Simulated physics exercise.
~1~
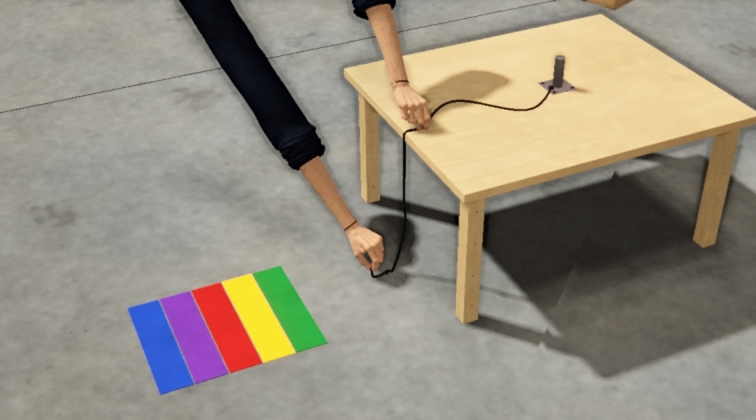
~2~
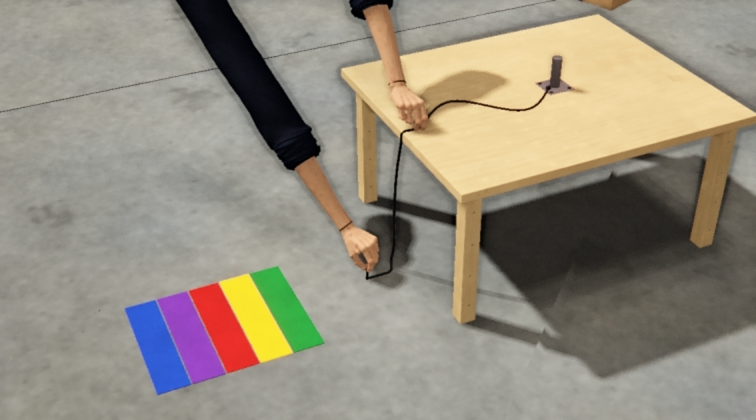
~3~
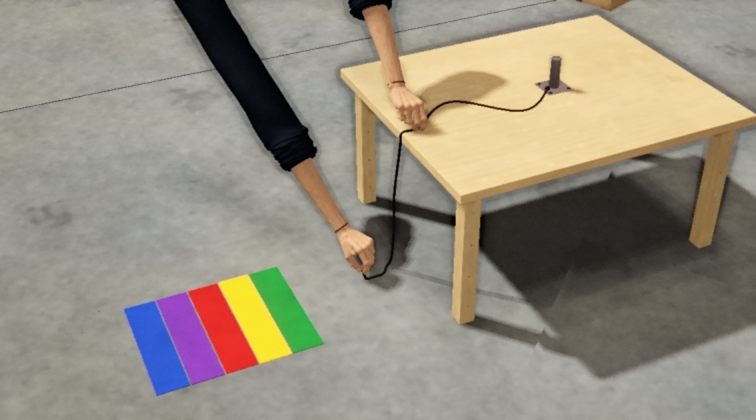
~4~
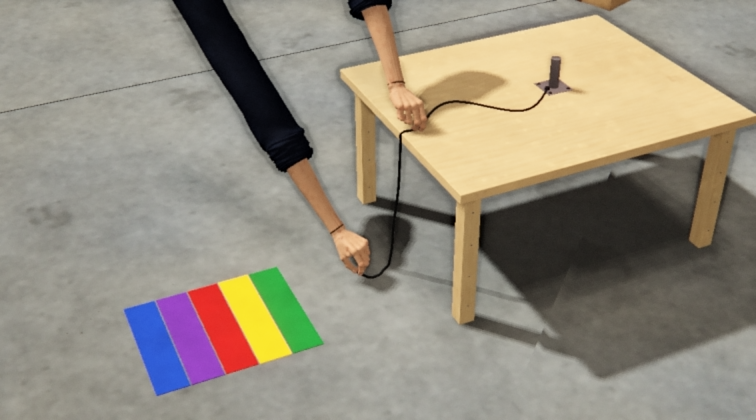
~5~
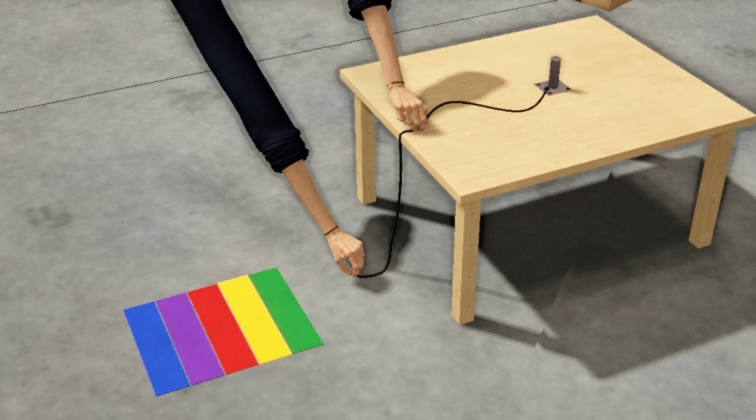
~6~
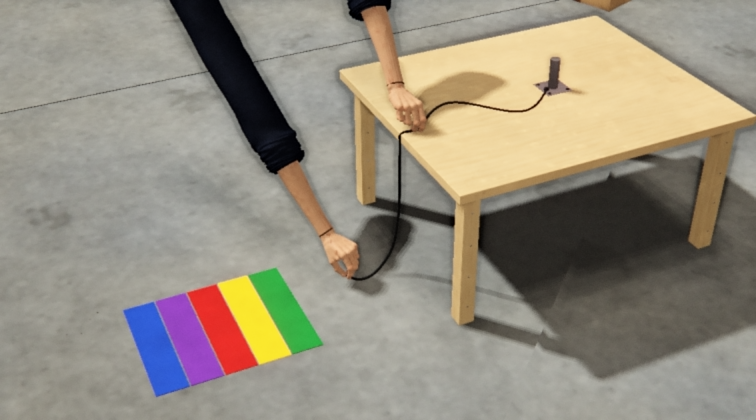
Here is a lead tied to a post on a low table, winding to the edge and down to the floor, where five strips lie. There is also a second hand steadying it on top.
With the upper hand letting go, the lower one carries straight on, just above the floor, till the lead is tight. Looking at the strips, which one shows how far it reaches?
The red strip shows it.
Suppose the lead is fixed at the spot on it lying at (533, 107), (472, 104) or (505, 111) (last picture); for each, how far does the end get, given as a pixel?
Roughly (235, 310), (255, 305) and (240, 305), in that order.
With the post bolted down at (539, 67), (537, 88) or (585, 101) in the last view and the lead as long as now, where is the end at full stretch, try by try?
Try 1 about (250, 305), try 2 about (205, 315), try 3 about (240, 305).
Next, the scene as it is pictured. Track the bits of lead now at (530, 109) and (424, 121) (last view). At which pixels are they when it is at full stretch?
Around (507, 99), then around (393, 136).
Early on, end near (274, 297); over green.
Midway, end near (241, 307); over yellow.
At the end of the slack, end near (222, 312); over red. It gets as far as the red strip.
